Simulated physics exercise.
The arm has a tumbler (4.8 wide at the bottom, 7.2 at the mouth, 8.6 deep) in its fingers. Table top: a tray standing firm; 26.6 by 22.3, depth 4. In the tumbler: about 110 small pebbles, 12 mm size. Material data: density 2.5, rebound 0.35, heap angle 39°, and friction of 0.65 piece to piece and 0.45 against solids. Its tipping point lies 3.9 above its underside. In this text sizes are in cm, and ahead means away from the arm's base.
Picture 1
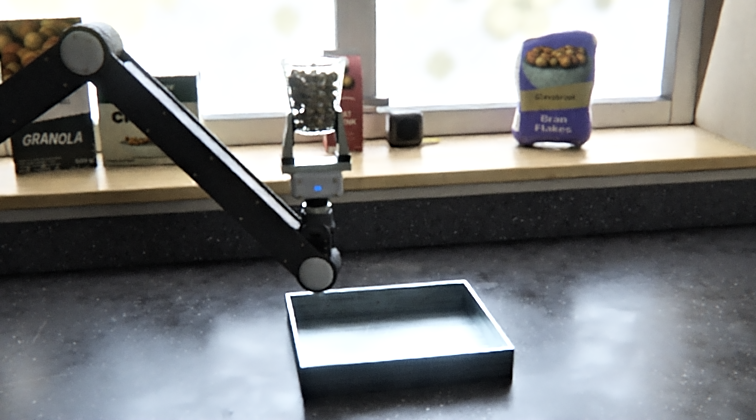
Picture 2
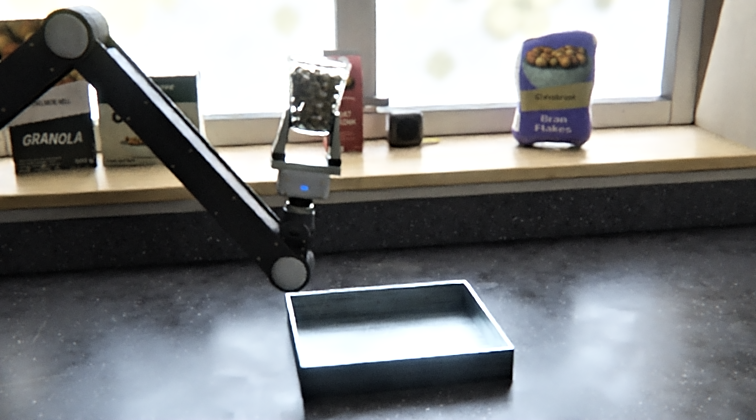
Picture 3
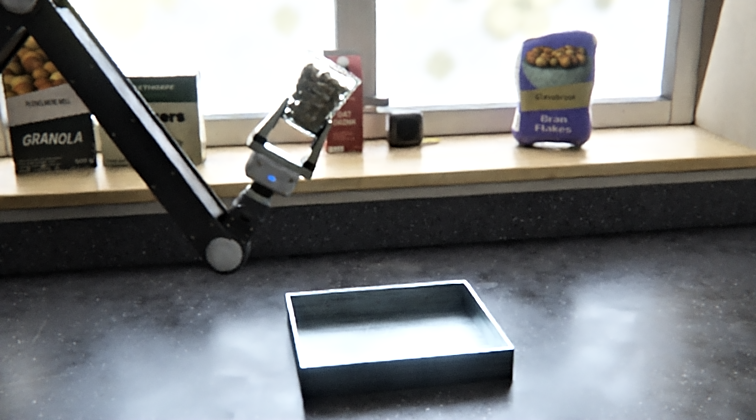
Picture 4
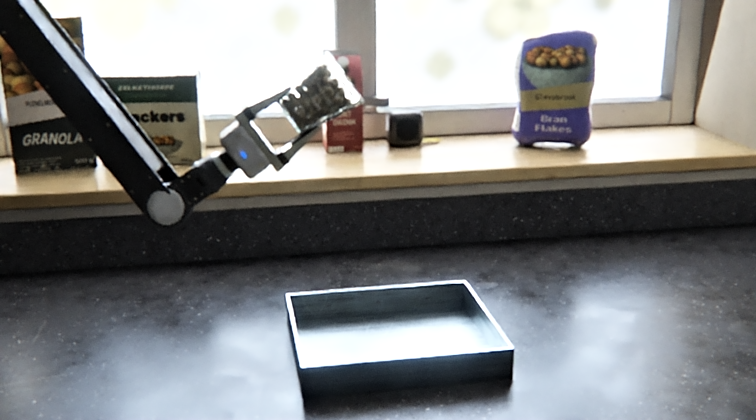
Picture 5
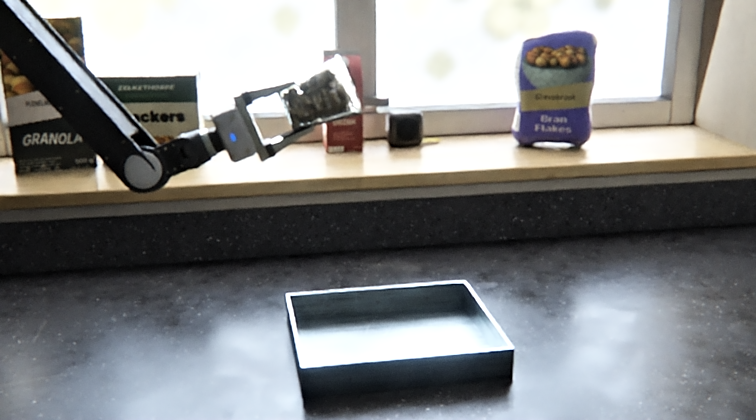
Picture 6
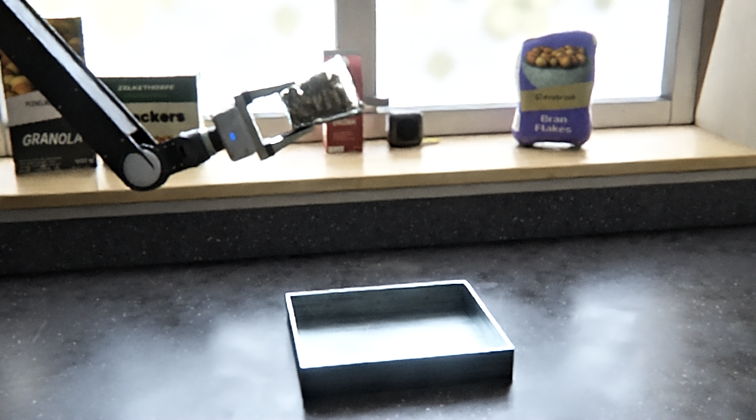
On a dark countertop by a bright window, a black robotic arm held a clear tumbler of small pebbles upright, then drew back to the left while tilting it far over to the right.
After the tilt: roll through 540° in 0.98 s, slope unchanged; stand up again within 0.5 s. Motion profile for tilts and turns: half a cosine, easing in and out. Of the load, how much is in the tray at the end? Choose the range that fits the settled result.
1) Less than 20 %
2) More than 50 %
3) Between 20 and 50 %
Less than 20 %.
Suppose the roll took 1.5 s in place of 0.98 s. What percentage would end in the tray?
That would give near 10 in a hundred.
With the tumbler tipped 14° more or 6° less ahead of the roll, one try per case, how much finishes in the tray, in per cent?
About 35 and 0 per cent.
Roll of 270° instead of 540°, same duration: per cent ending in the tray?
That would come to close to 10 in a hundred.
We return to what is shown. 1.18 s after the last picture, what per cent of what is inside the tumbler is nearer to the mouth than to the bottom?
Near 50 per cent lies in the mouth half.
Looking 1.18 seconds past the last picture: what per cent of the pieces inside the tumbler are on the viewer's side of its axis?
Estimated share: About 40 %.
Then, 0.59 s on, tipped 70°, highest piece 39 above the table; 104 in the tumbler, 1 in the tray, 1 in flight or on a rim.
Then, 1.18 s on, tipped 45°, highest piece 38 above the table; 95 in the tumbler, 9 in the tray, 2 in flight or on a rim.
Then, 1.68 s on, upright, highest piece 40 above the table; 95 in the tumbler, 11 in the tray.
Then, 2.38 s on, upright, highest piece 40 above the table; 95 in the tumbler, 11 in the tray.
In the end, 95 in the tumbler, 11 in the tray. That is 10 % in the tray.
